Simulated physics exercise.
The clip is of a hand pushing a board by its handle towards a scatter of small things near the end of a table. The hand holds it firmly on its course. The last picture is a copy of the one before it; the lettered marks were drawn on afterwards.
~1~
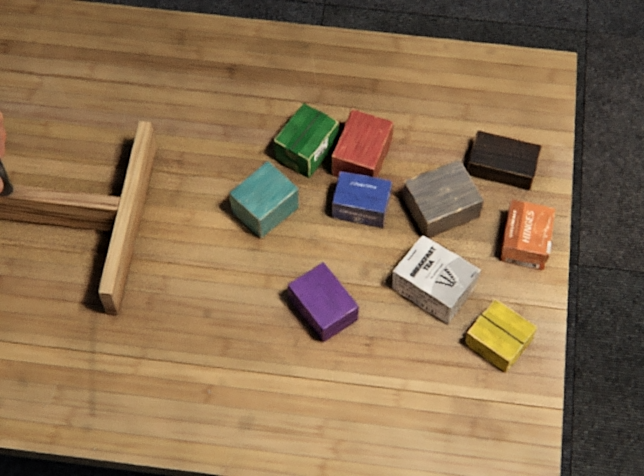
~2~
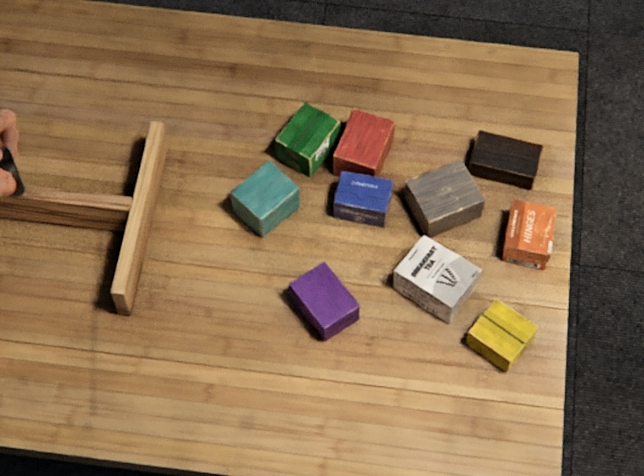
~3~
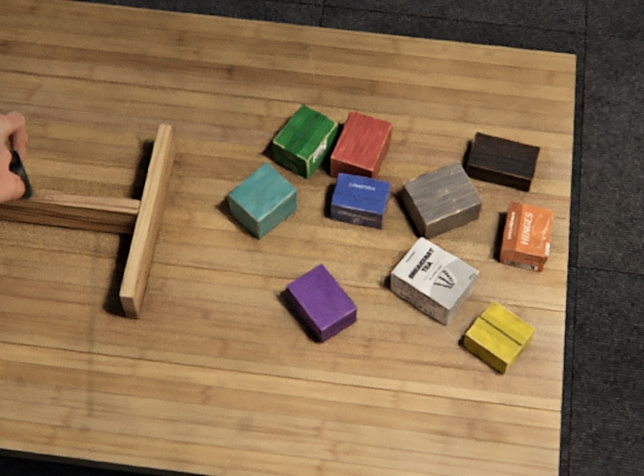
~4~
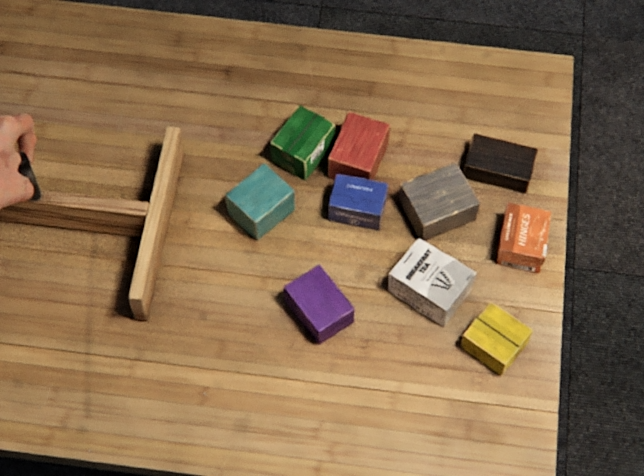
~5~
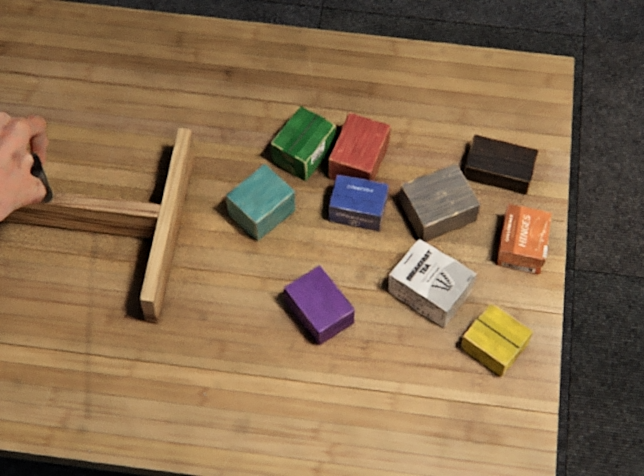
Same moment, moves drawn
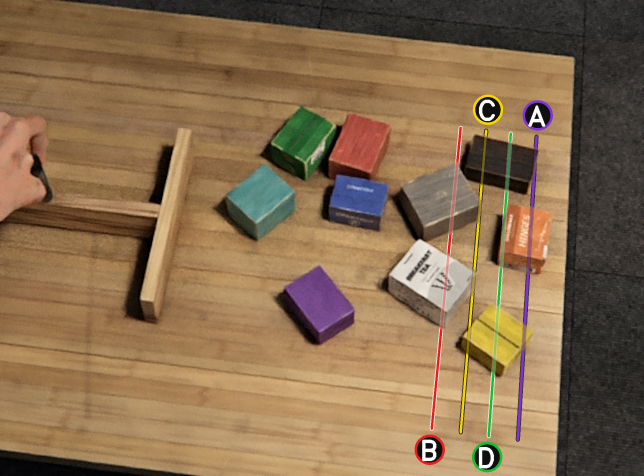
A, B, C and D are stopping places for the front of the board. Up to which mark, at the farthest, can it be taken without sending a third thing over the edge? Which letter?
Stop at C.
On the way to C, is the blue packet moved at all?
Yes.
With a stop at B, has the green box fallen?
By then, no.
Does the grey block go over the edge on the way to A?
Yes.
On the marked copy, A at (528, 278); B at (447, 269); C at (474, 272); D at (500, 275).
With C. Early on, board (276, 224); green box (314, 139); blue packet (366, 202).
Further on, board (388, 238); orange box (563, 260); grey block (539, 217).
At the end, board (473, 248); grey block over the edge; orange box over the edge; two fallen.
As for the rest, A drops four; B is within the limit but short; D drops four.
